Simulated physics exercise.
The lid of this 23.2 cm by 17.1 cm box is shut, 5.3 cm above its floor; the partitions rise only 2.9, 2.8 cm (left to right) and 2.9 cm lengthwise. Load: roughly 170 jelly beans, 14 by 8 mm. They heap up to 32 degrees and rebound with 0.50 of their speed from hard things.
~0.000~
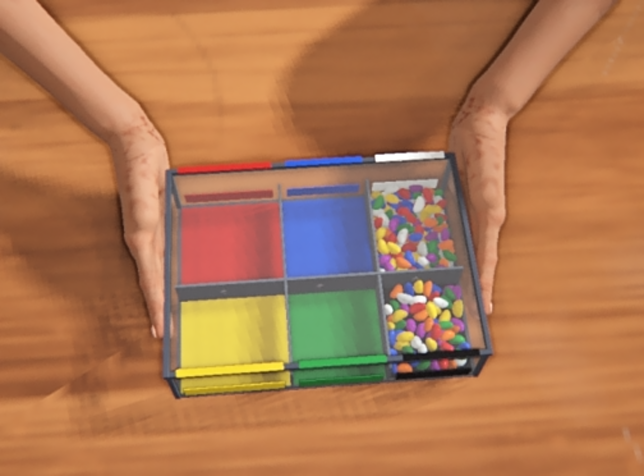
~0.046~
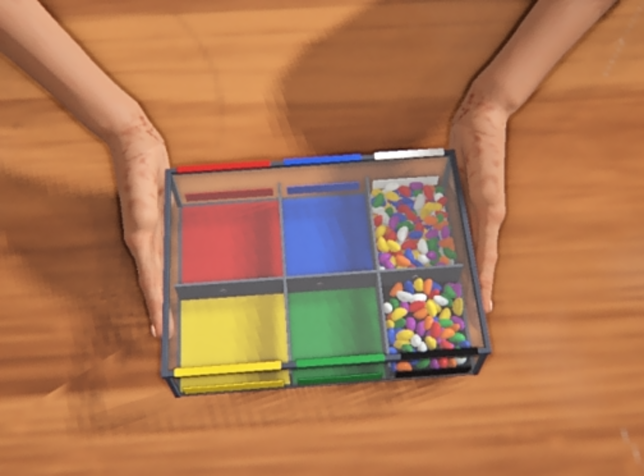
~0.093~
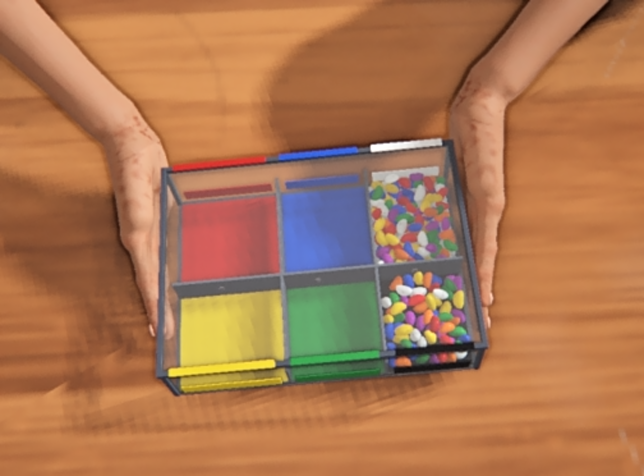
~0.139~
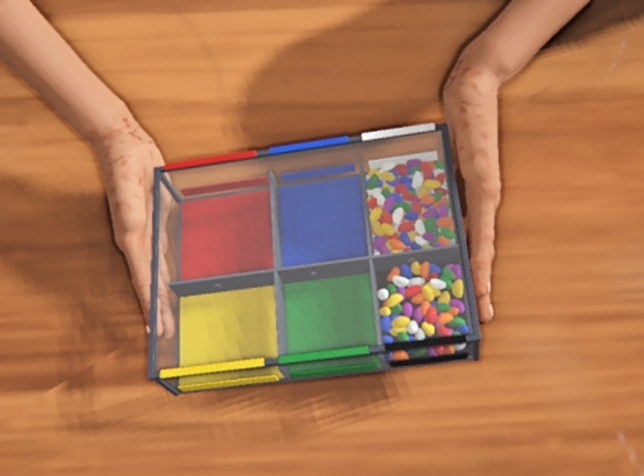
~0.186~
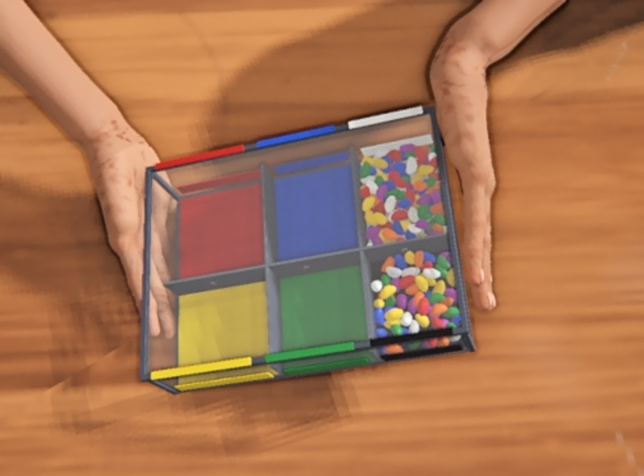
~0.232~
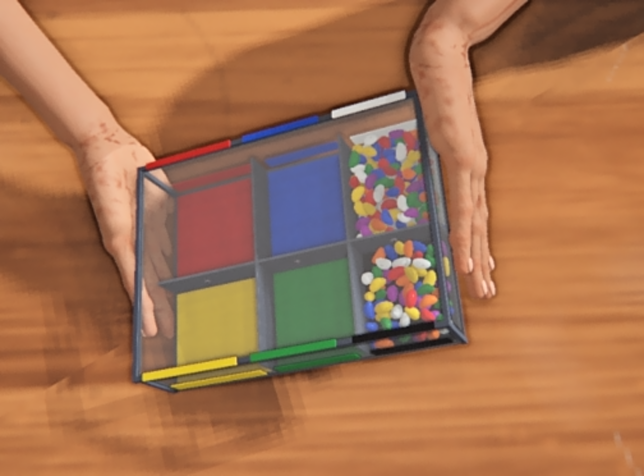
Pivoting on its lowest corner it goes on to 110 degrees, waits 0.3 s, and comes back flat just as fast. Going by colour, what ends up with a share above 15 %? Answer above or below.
Red above, blue below, green below, yellow above, white below, black below.
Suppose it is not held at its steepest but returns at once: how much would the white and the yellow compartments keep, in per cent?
White 0; yellow 70.
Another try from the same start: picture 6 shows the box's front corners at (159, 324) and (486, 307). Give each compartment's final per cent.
Red 5; blue 20; green 0; yellow 0; white 75; black 0.
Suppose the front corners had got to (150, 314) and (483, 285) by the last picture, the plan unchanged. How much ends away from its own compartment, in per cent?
Then about 45 per cent.
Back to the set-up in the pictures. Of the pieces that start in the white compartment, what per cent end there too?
Roughly 0 per cent.
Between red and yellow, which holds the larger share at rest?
It is the yellow one.
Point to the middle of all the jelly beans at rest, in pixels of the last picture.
Around (207, 328).
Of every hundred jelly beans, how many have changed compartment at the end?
About 100 per cent.
After 1.08 s, tilt 110 degrees; red 30 %, green 5 %, yellow 65 %.
After 1.65 s, tilt 57 degrees; red 25 %, yellow 75 %.
After 2.27 s, tilt 0 degrees; red 25 %, yellow 75 %.
At rest (2.8 s), red 25 %, blue 0 %, green 0 %, yellow 75 %, white 0 %, black 0 %.
